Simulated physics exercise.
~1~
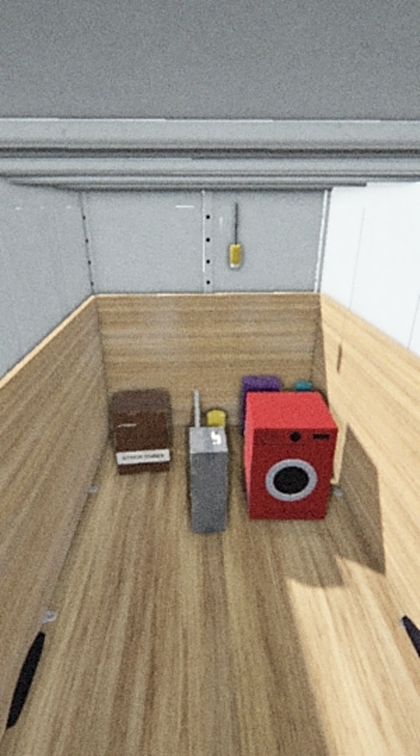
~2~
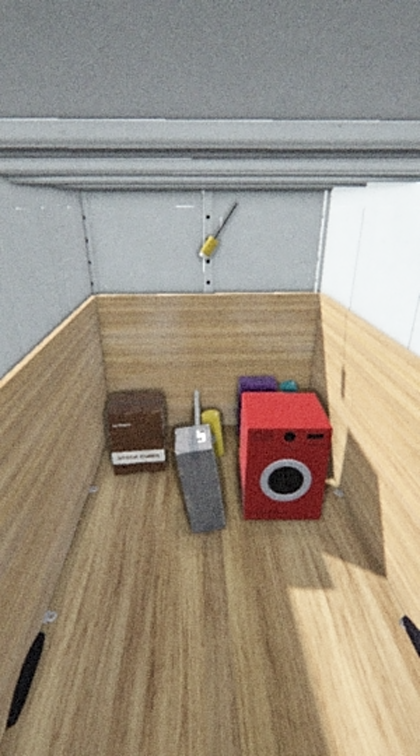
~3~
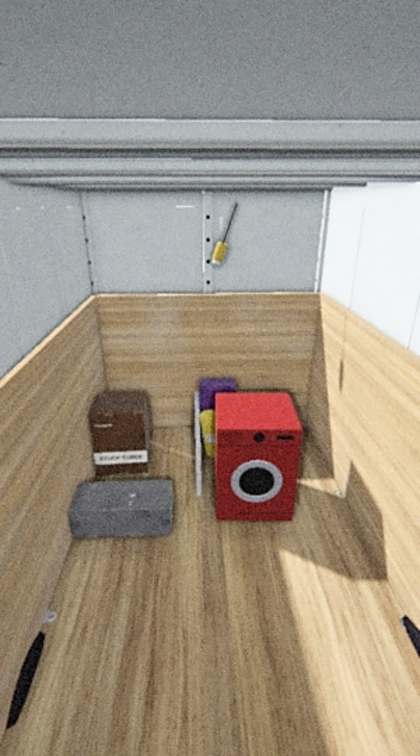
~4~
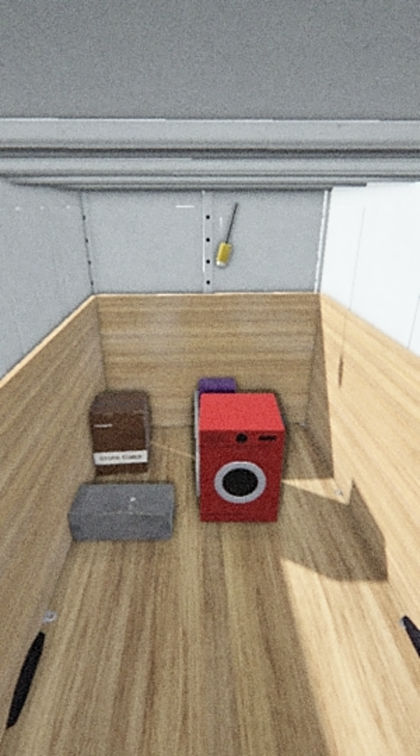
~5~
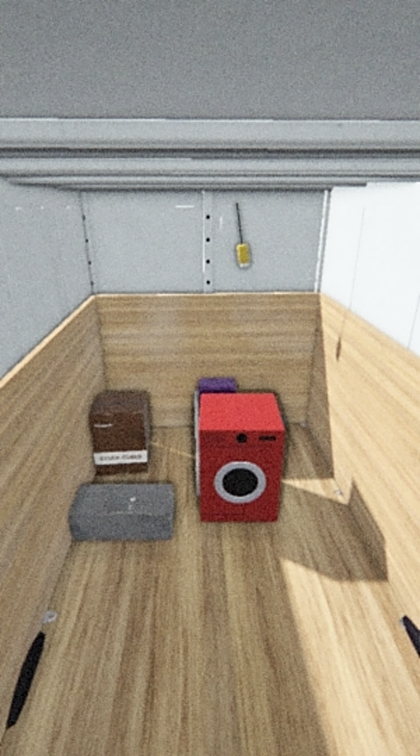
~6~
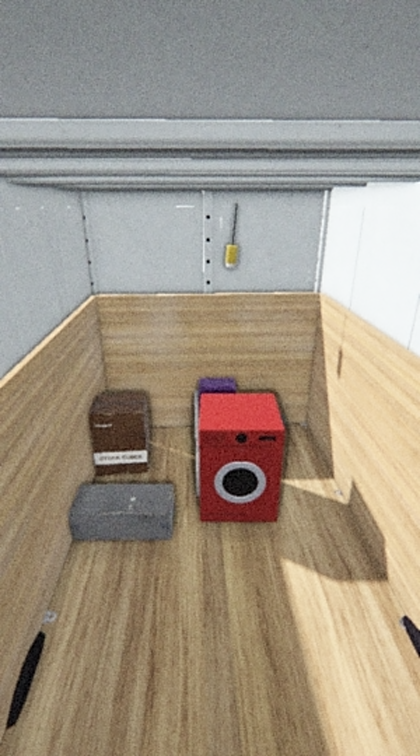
A red appliance with a round door slid left across the wooden floor of a van as a tall grey box beside it tipped over to the left, and it ended upright in front of the purple box, with the grey one lying by the brown box.
